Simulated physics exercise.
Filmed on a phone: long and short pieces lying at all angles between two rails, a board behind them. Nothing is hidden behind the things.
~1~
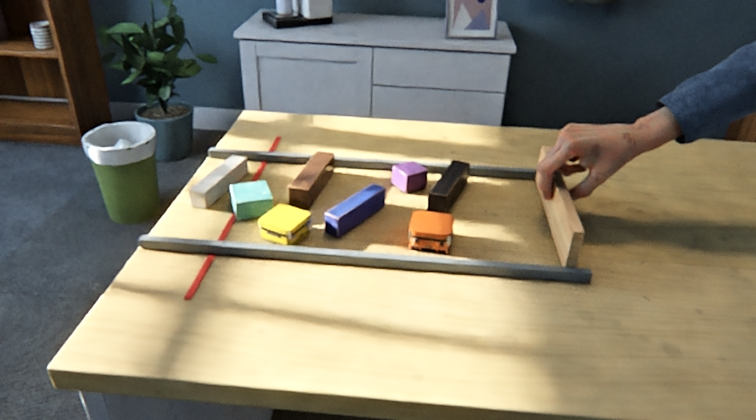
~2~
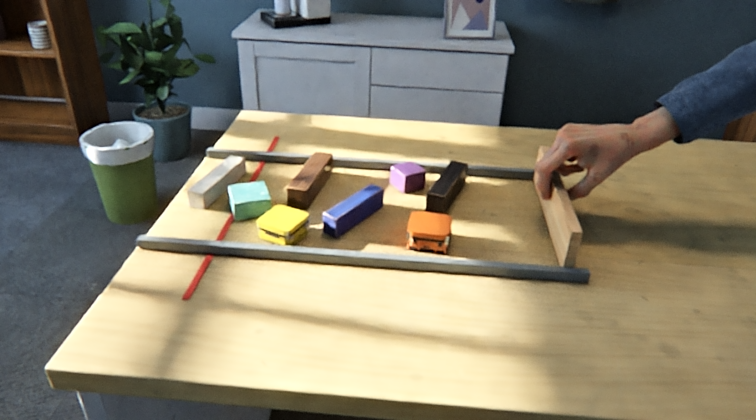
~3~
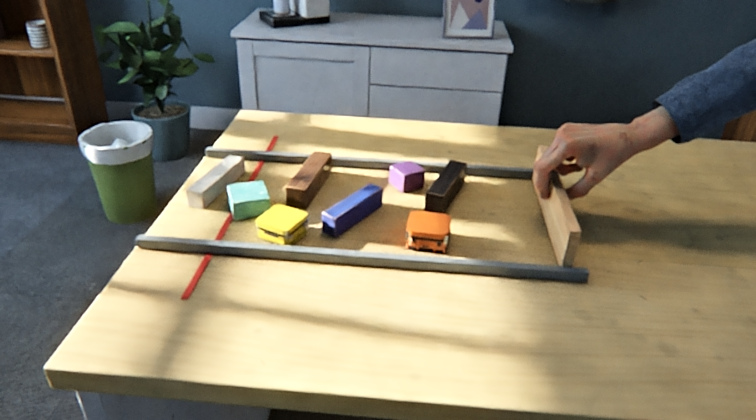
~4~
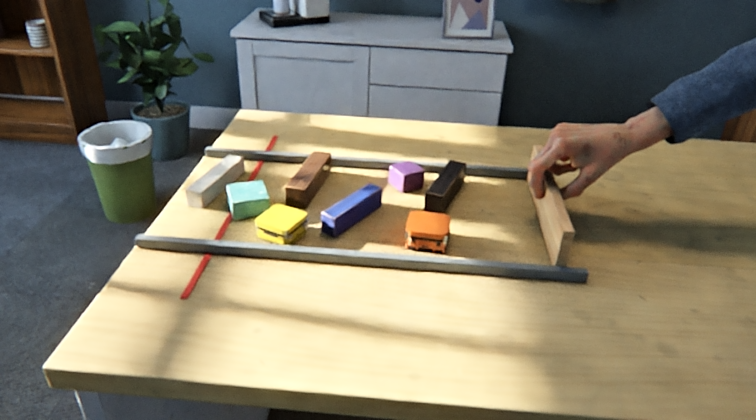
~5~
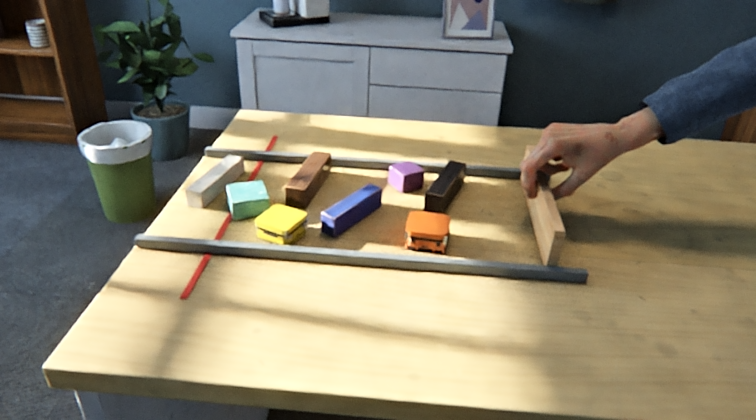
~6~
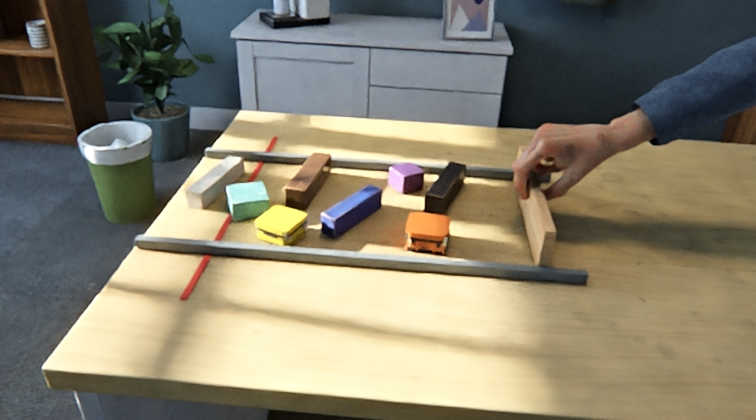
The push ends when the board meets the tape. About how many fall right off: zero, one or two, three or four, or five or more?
As it turns out, the number that fall off is one or two.
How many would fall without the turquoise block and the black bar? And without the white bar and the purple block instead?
Fallen: 0, and 1 in the other try.
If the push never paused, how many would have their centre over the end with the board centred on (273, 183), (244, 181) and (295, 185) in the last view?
The counts: 0, 2 and 0.
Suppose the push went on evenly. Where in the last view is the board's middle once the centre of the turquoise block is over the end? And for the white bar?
Near (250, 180) and (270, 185).
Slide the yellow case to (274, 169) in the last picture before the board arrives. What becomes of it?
It falls.
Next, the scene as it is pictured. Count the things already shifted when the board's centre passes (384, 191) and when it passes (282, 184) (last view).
First 4, then 8.
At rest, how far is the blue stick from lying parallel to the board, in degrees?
About 20°.
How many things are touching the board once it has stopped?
In contact: 2.
Soon after, none off yet; white bar at rest near (217, 181); turquoise block at rest near (248, 200); yellow case at rest near (282, 228).
Then, none off yet; white bar at rest near (217, 181); turquoise block at rest near (248, 200); yellow case moved a little near (264, 226).
Further on, none off yet; white bar moved a little near (197, 179); turquoise block moved about its own width near (200, 199); yellow case moved well along near (200, 225).
At rest, the number that fall off is one or two; fallen, turquoise block and white bar.
